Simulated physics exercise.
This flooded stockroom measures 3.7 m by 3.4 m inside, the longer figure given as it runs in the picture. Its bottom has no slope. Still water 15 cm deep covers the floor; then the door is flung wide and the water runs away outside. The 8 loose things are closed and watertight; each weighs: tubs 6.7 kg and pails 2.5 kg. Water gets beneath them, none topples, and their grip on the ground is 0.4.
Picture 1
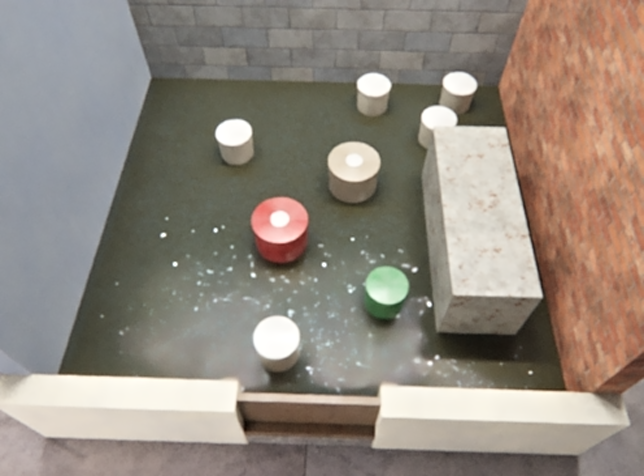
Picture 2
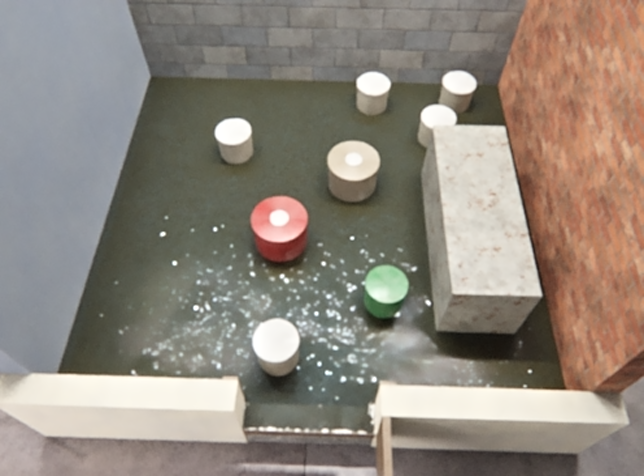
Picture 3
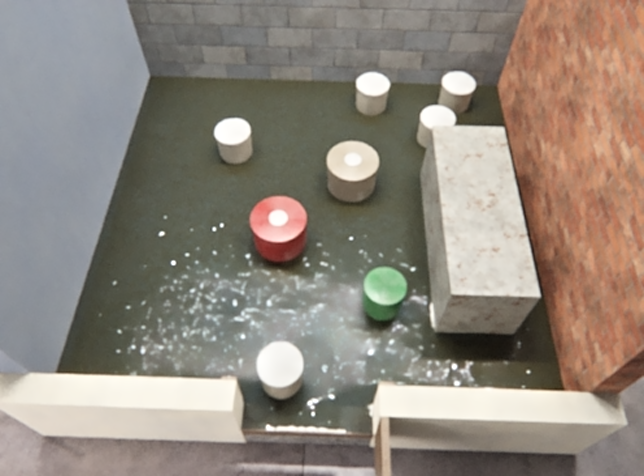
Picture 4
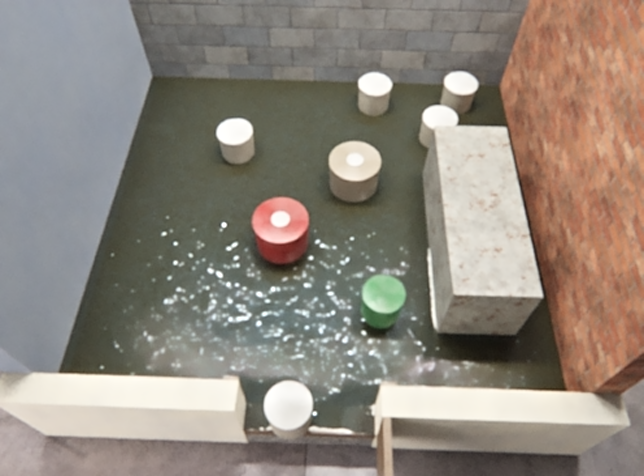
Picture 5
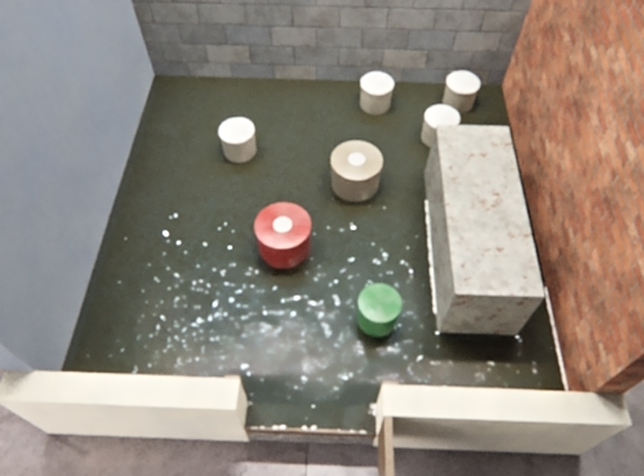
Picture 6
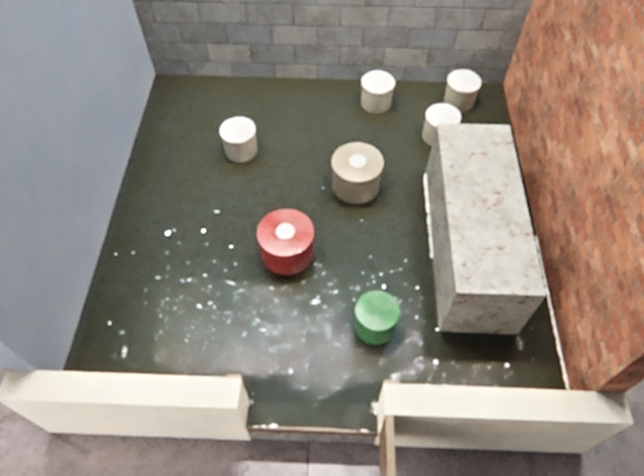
A white pail near the front drifts into the gap in the low cream wall and out of sight after a brown gate there swings open, while the green pail, then the red tub, edge slightly frontward. Seen from high above, dark water covers a walled room, glinting near the front. A beige tub, four small white pails behind and a speckled grey block at right stay put.
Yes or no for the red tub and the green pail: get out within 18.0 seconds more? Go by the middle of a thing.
Red tub escapes; green pail leaves.
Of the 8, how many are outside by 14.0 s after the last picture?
I count 4.
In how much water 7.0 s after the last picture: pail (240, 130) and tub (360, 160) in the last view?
Roughly 10 and 10 cm.
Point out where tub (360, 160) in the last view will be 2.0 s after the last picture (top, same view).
Around (358, 194).
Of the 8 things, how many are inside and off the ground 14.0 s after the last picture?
4 of them.
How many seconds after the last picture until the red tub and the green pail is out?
Near 4.5 and 2.0 s.
Then, 2.0 s after the last picture the red tub is near (294, 276), 0.5 m from its start, afloat; the green pail is near (348, 417), 1.0 m from its start, afloat; 1 of 8 are out; 7 afloat.
Then, 7.0 s after the last picture the red tub has gone out; the green pail has gone out; 3 of 8 are out; 5 afloat.
Then, 14.0 s after the last picture the red tub has gone out; the green pail has gone out; 4 of 8 are out; 4 afloat.
Then, 18.0 s after the last picture the red tub has gone out; the green pail has gone out; 4 of 8 are out; 4 afloat.
